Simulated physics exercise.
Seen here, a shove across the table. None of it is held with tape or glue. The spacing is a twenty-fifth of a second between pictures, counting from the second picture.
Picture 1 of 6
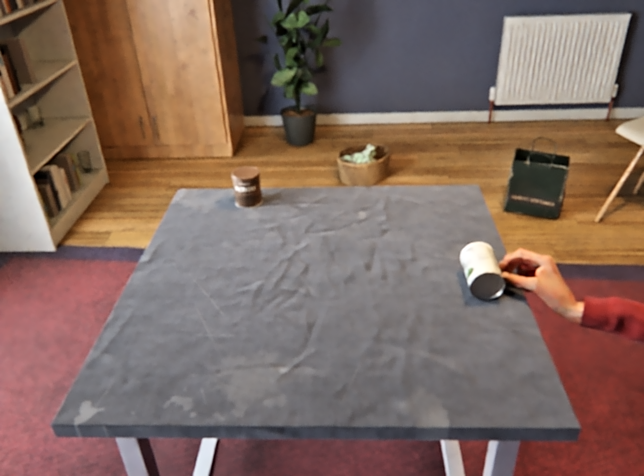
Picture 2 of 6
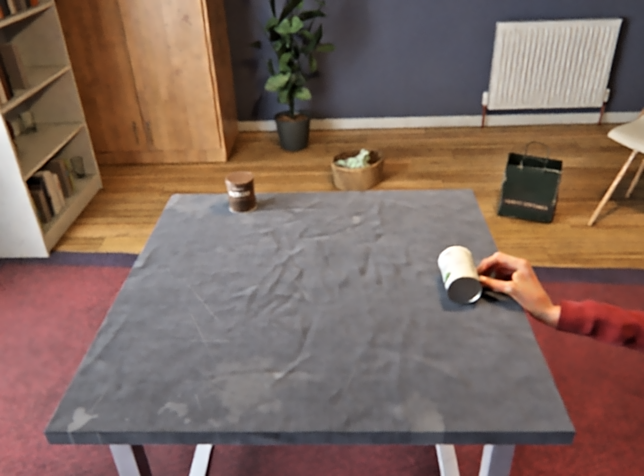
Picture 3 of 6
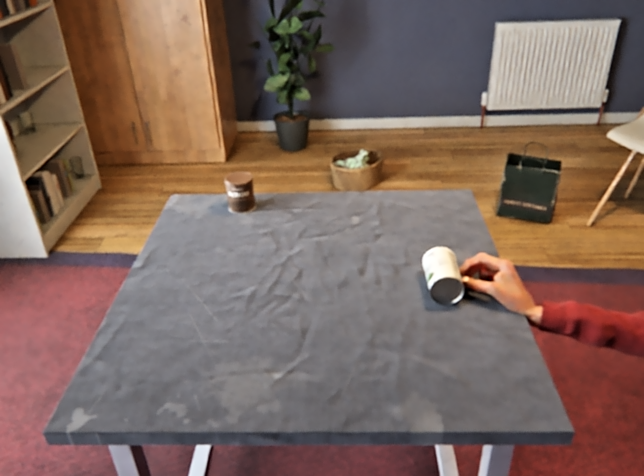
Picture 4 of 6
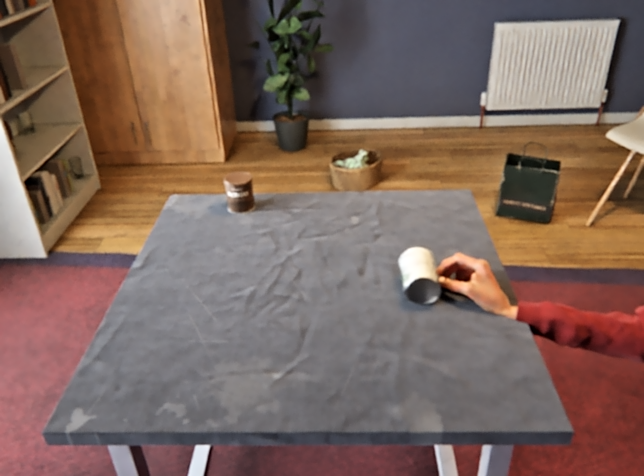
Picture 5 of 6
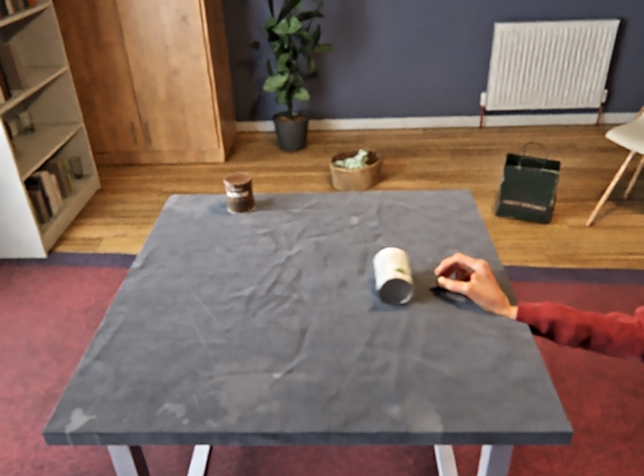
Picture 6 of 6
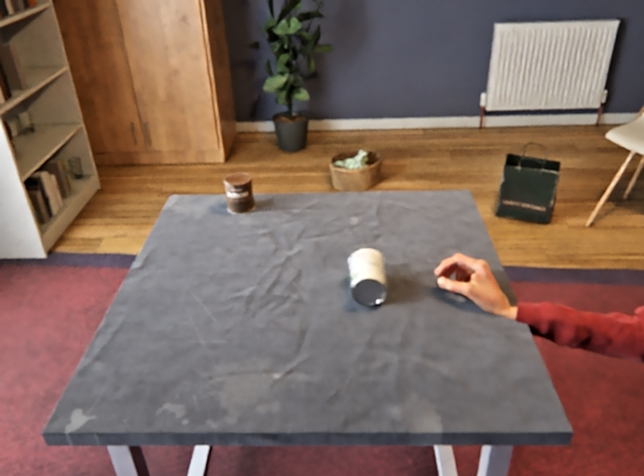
A hand in a red sleeve pushed a white tin lying on its side leftward across a grey-covered table, then let go, and the tin rolled further left while a small brown container stayed put.
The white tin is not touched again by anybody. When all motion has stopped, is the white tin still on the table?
It is going to finish off the table.
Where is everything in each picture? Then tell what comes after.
Under the hand; white tin (482, 271), in the first frame.
Under the hand; white tin (460, 275), in the second frame.
Under the hand; white tin (443, 276), in the third frame.
White tin (420, 276), in the fourth frame.
White tin (393, 276) rolled about its own width, in the fifth frame.
White tin (368, 277) rolled about its own width, in the sixth frame.
Then, 0.20 s after the last picture, white tin rolled well along near (243, 278).
Then, 0.40 s after the last picture, white tin rolled well along near (125, 280).
Then, 0.70 s after the last picture, white tin now off the table.
Then, 0.90 s after the last picture, things are still on the move.
By the end, off the table, white tin.
